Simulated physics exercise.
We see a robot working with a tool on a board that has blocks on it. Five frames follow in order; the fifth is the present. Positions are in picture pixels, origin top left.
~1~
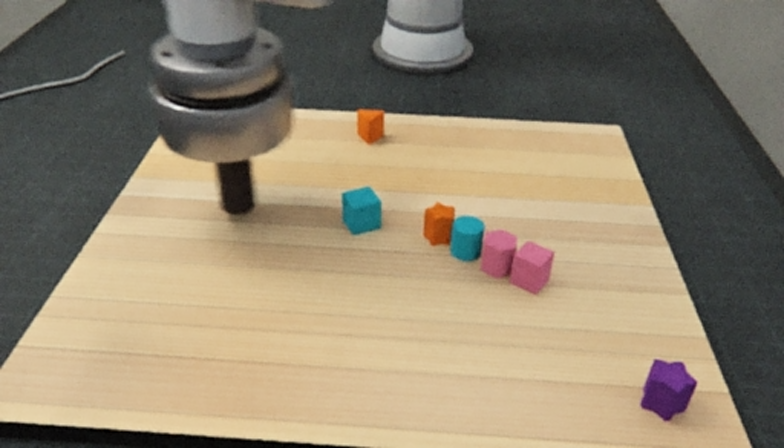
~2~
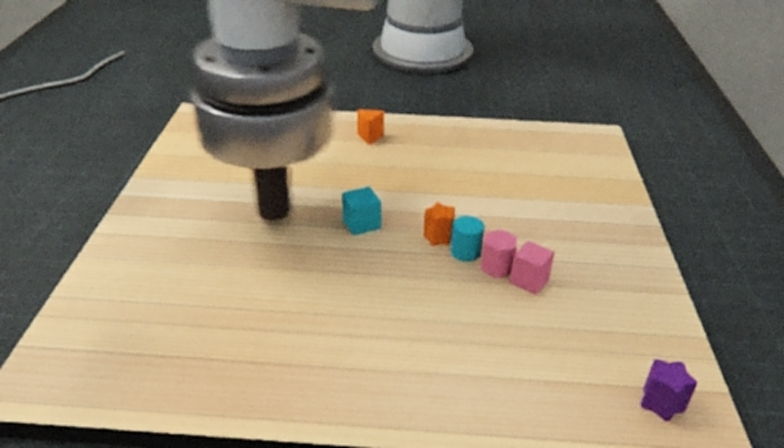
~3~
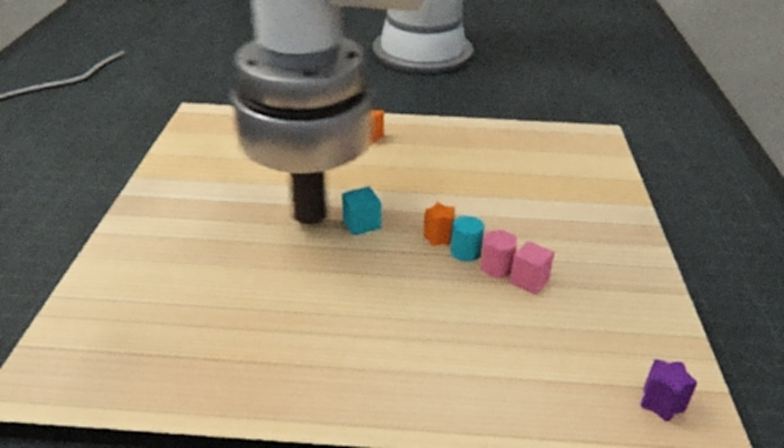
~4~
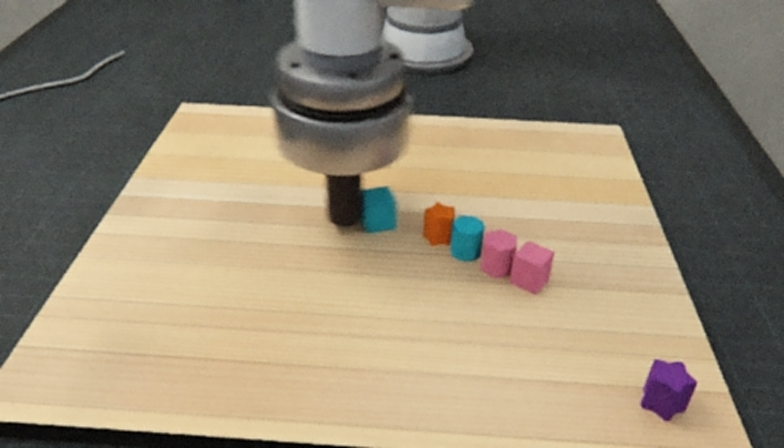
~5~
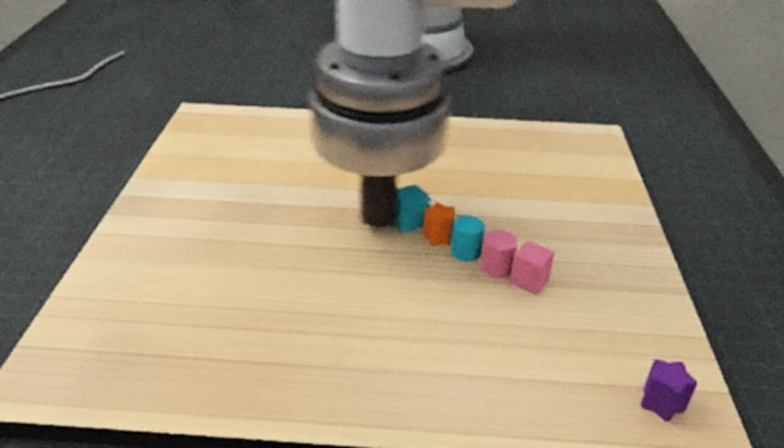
Robot arm moving a dark tool rightward across a wooden board, pushing a turquoise block toward an orange star block.
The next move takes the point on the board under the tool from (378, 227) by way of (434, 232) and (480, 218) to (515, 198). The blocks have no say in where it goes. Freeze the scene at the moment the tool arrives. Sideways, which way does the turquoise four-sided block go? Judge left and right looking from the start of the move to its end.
Measured against the direction from start to end, the turquoise four-sided block shifts toward the left-hand side.
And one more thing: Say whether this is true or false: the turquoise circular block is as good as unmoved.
It is false.
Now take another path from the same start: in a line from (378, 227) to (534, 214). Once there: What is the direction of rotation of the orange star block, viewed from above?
Viewed from overhead, the orange star block winds up turned clockwise.
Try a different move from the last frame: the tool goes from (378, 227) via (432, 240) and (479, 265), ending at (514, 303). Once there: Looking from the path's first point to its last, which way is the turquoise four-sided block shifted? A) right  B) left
I'll go with B - left.
The first path, step by step. One third of the way, tool (435, 222); turquoise four-sided block (448, 187), turned 45° anticlockwise; orange star block (470, 211); turquoise circular block (486, 227); pink six-sided block (507, 245).
Two thirds of the way, tool (482, 207); turquoise four-sided block (458, 177), turned 95° anticlockwise; orange star block (499, 209), turned 75° clockwise; turquoise circular block (487, 227); pink six-sided block (507, 245).
At the end, tool (517, 188); turquoise four-sided block (458, 177), turned 100° anticlockwise; orange star block (499, 209), turned 75° clockwise; turquoise circular block (487, 227); pink six-sided block (507, 245).
